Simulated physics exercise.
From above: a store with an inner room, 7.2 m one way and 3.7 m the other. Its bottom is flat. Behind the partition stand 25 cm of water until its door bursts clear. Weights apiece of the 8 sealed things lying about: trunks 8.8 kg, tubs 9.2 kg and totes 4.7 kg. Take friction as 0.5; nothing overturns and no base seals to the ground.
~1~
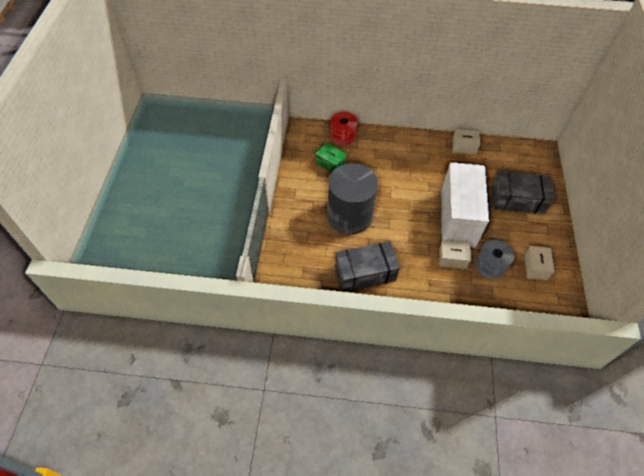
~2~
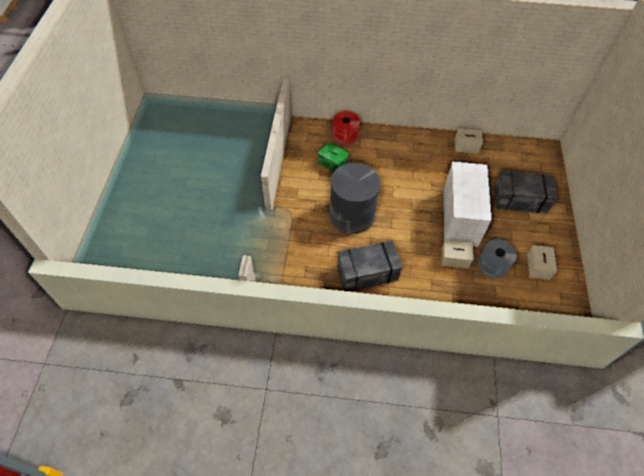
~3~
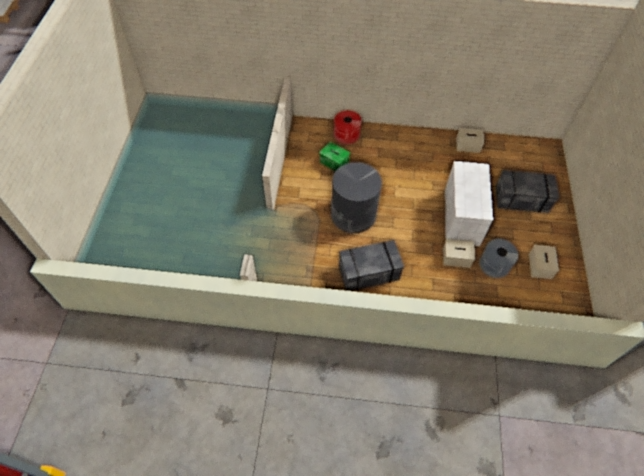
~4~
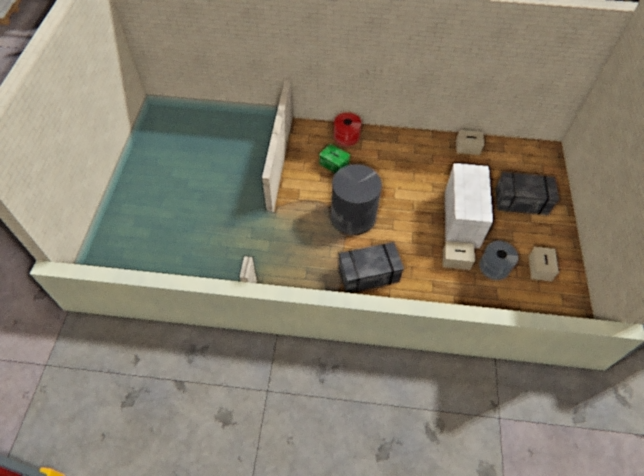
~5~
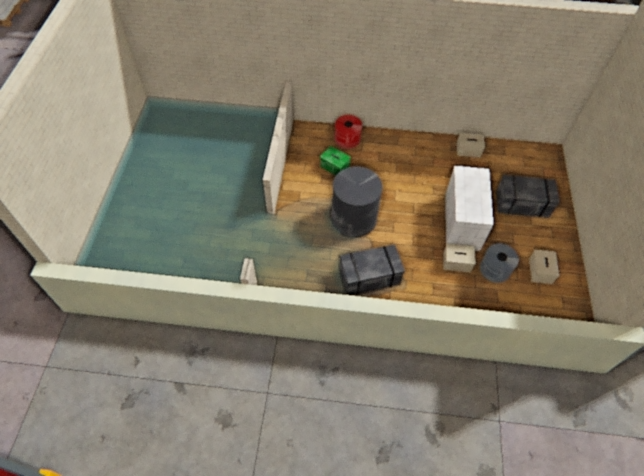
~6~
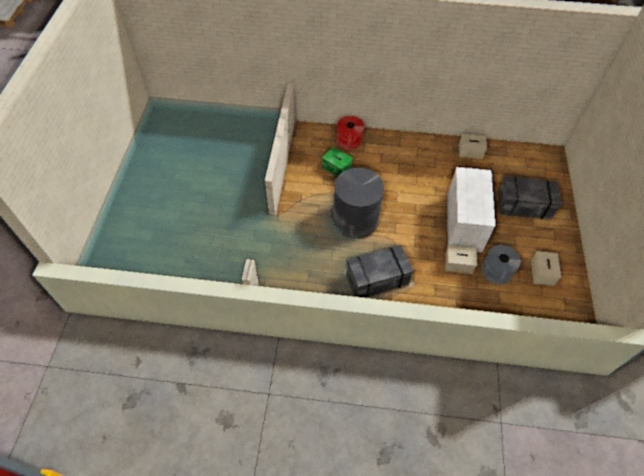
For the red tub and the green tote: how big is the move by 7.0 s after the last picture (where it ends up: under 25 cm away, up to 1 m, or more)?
Red tub holds its place, green tote slides a little.
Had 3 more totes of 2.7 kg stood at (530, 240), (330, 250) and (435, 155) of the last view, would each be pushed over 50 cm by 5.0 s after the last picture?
In that order: Over, over, short of it.
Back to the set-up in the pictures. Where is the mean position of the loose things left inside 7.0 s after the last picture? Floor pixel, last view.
Around (432, 157).
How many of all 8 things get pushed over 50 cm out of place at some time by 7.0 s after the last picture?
6 of them.
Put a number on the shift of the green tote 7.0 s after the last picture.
Roughly 50 cm.
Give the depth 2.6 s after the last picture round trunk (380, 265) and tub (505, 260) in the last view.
About 9 and 4 cm.
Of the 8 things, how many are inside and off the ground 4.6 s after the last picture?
At that moment 4.
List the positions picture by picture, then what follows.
The red tub at (344, 121) rests on the ground; the green tote at (331, 154) rests on the ground; water covers 9.2 m2; 0 of 8 have shifted, in the first frame.
The red tub at (346, 121) rests on the ground; the green tote at (333, 153), on the bottom; water covers 9.7 m2; 0 of 8 have shifted, in the second frame.
The red tub at (348, 120), on the bottom; the green tote at (335, 153) rests on the ground; 10.3 m2 under water; 0 of 8 have shifted, in the third frame.
The red tub at (348, 122), on the bottom; the green tote at (335, 155), on the bottom; water covers 11.0 m2; 0 of 8 have shifted, in the fourth frame.
The red tub at (349, 124) rests on the ground; the green tote at (335, 157) rests on the ground; 11.5 m2 under water; 0 of 8 have shifted, in the fifth frame.
The red tub at (351, 125) rests on the ground; the green tote at (337, 158) rests on the ground; 11.9 m2 under water; 1 of 8 have shifted, in the sixth frame.
Then, 0.6 s after the last picture the red tub is near (351, 125), 0.0 m from its start, aground; the green tote is near (337, 158), 0.0 m from its start, aground; 0 afloat.
Then, 2.6 s after the last picture the red tub is near (351, 125), 0.0 m from its start, aground; the green tote is near (342, 150), 0.2 m from its start, aground; 2 afloat.
Then, 4.6 s after the last picture the red tub is near (351, 125), 0.0 m from its start, aground; the green tote is near (342, 149), 0.2 m from its start, aground; 4 afloat.
Then, 7.0 s after the last picture the red tub is near (350, 124), 0.0 m from its start, afloat; the green tote is near (364, 148), 0.5 m from its start, afloat; 8 afloat.
